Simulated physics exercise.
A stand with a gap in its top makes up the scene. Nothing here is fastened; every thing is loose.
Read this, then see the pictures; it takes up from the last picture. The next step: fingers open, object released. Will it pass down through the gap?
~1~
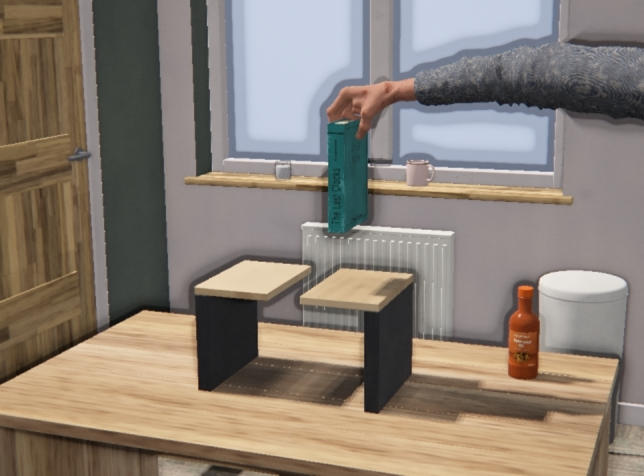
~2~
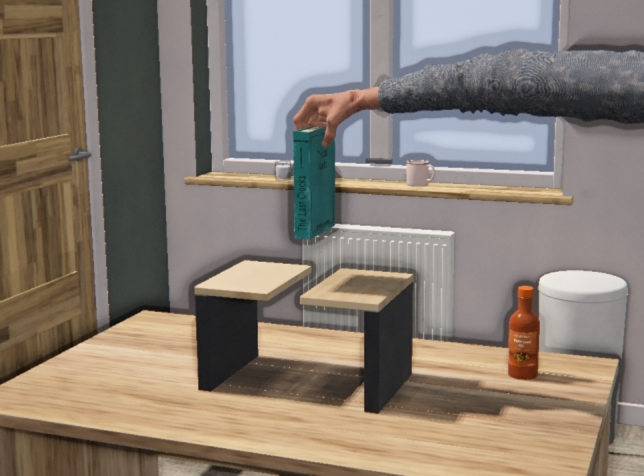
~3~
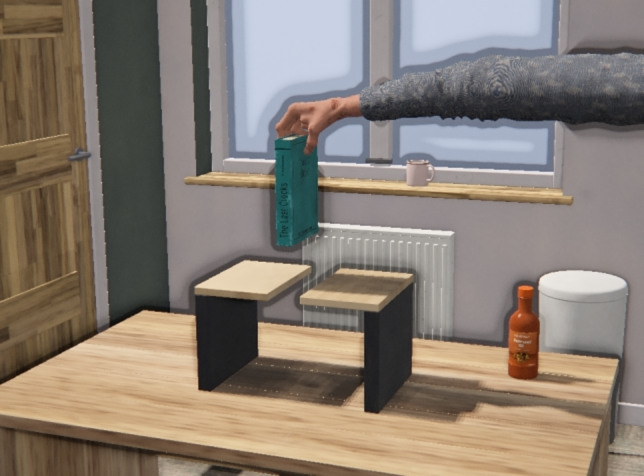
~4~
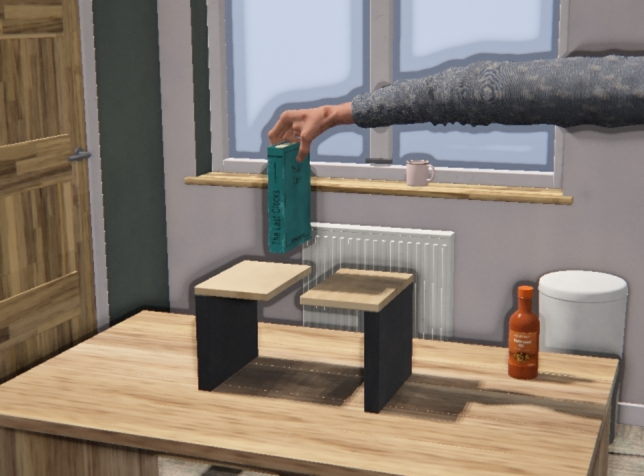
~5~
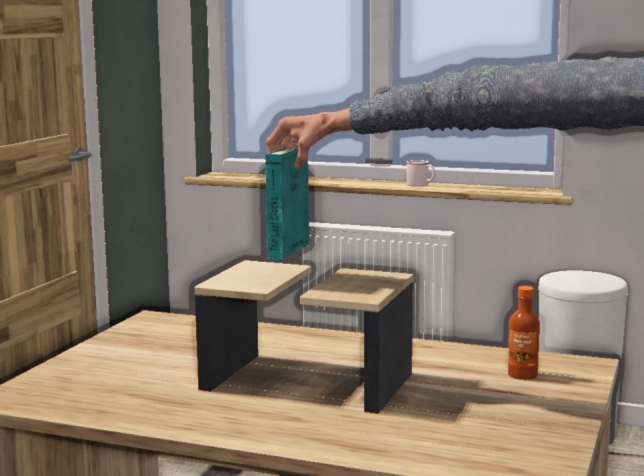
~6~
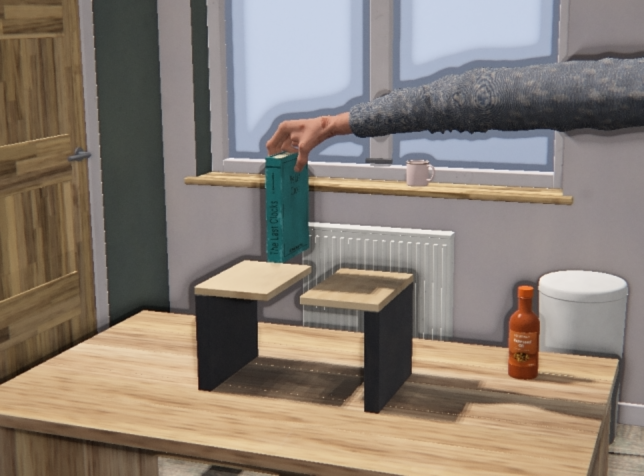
I reckon it is checked at the gap.
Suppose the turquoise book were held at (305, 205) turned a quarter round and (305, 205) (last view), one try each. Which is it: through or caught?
Is held back, then passes the gap.
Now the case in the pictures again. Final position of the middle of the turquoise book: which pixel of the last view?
Near (288, 229).
Then, 0.32 s after the last picture, turquoise book slid a little near (288, 229).
Then, 0.66 s after the last picture, turquoise book resting near (288, 229).
At rest, moved from the start, turquoise book; orange bottle in place. Seen from the same camera at the end, turquoise book near (288, 229). The book stays on top.
